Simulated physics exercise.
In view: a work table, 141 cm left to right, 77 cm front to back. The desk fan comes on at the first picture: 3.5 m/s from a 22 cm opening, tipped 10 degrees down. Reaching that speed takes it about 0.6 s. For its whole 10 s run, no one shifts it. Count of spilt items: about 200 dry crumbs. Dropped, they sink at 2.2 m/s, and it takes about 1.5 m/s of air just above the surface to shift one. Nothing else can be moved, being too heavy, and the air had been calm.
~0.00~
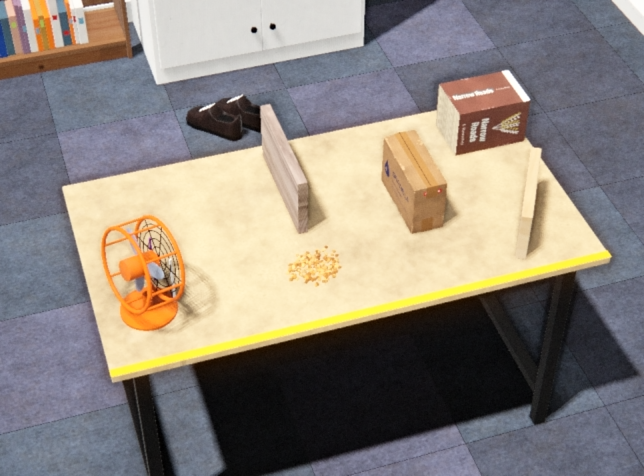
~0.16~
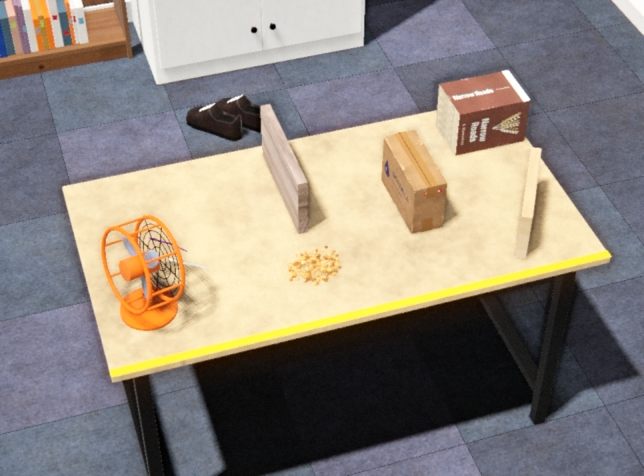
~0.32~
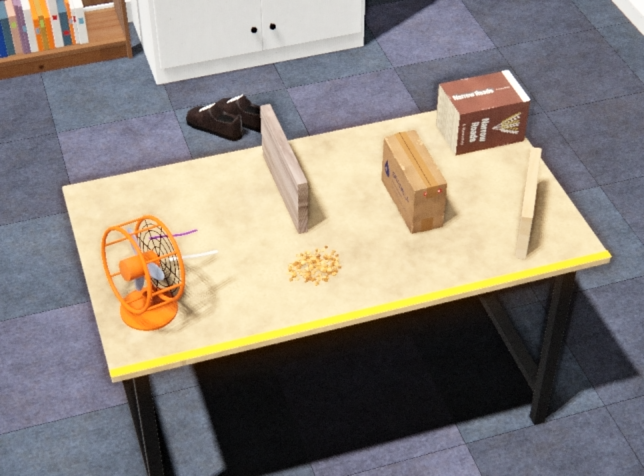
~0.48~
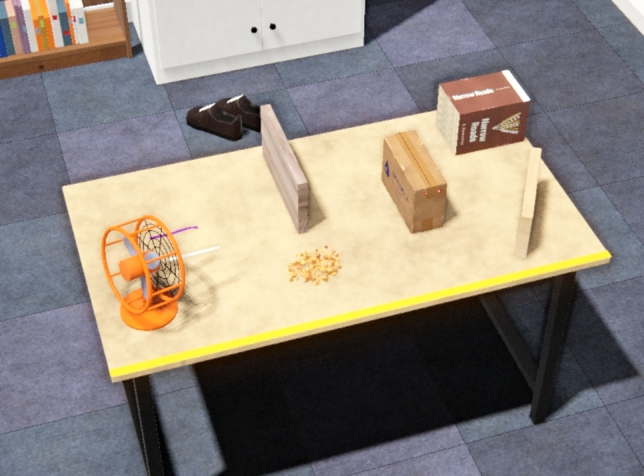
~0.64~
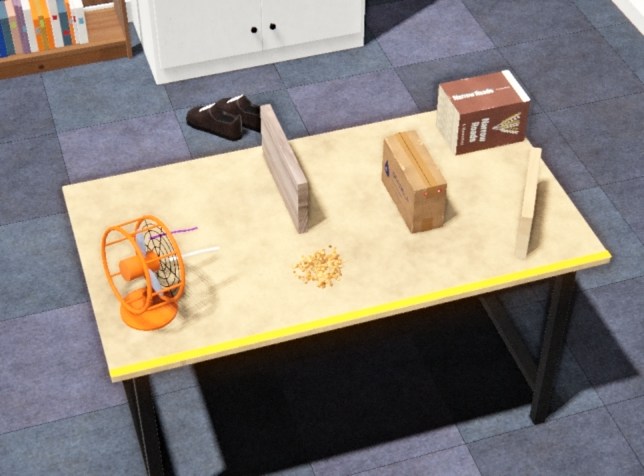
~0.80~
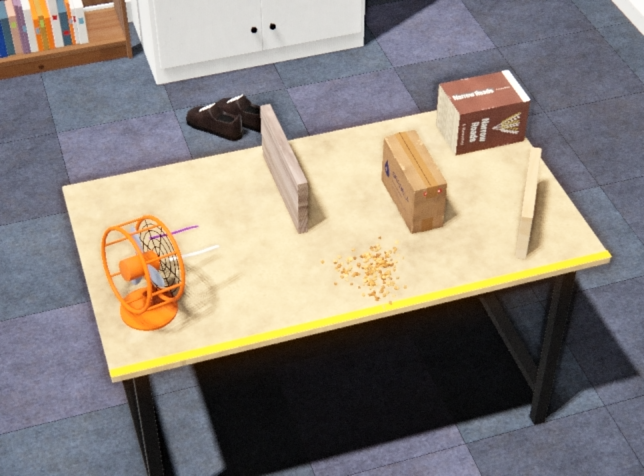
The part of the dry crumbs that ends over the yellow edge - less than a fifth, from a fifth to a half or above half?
The fraction over that edge is going to exceed half.
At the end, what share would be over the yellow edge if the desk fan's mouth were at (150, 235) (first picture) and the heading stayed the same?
100 per cent, roughly.
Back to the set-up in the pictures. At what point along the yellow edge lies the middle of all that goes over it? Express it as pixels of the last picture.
Roughly at pixel (489, 286).
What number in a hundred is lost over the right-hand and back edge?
About 0 % right-hand, 0 % back.
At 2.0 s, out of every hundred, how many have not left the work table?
Near 2 %.
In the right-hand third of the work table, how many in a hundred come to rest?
I'd put it at about 0 percent.
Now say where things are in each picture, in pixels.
In the first picture, the middle of the dry crumbs is near (314, 268), none has stirred yet and the mouth of the desk fan is at (143, 265).
In the second picture, the middle of the dry crumbs is near (314, 268), none has stirred yet and the yellow edge is centred on (374, 314).
In the third picture, the middle of the dry crumbs is near (314, 268), none has stirred yet, the top of a board is at (283, 143) and the top of a box is at (415, 159).
In the fourth picture, the middle of the dry crumbs is near (314, 268) and none has stirred yet.
In the fifth picture, the middle of the dry crumbs is near (323, 267), the farthest in sight from the desk fan is at (345, 261) and about 35 % have left their places.
In the sixth picture, the middle of the dry crumbs is near (374, 268), the farthest in sight from the desk fan is at (397, 243) and all have left their places.
After 2.0 s the count stands so, 98 % are over the yellow edge.
After 3.2 s the count stands so, 98 % are over the yellow edge.
After 5.5 s the count stands so, 100 % are over the yellow edge.
After 10.0 s, at the end, 100 % are over the yellow edge.
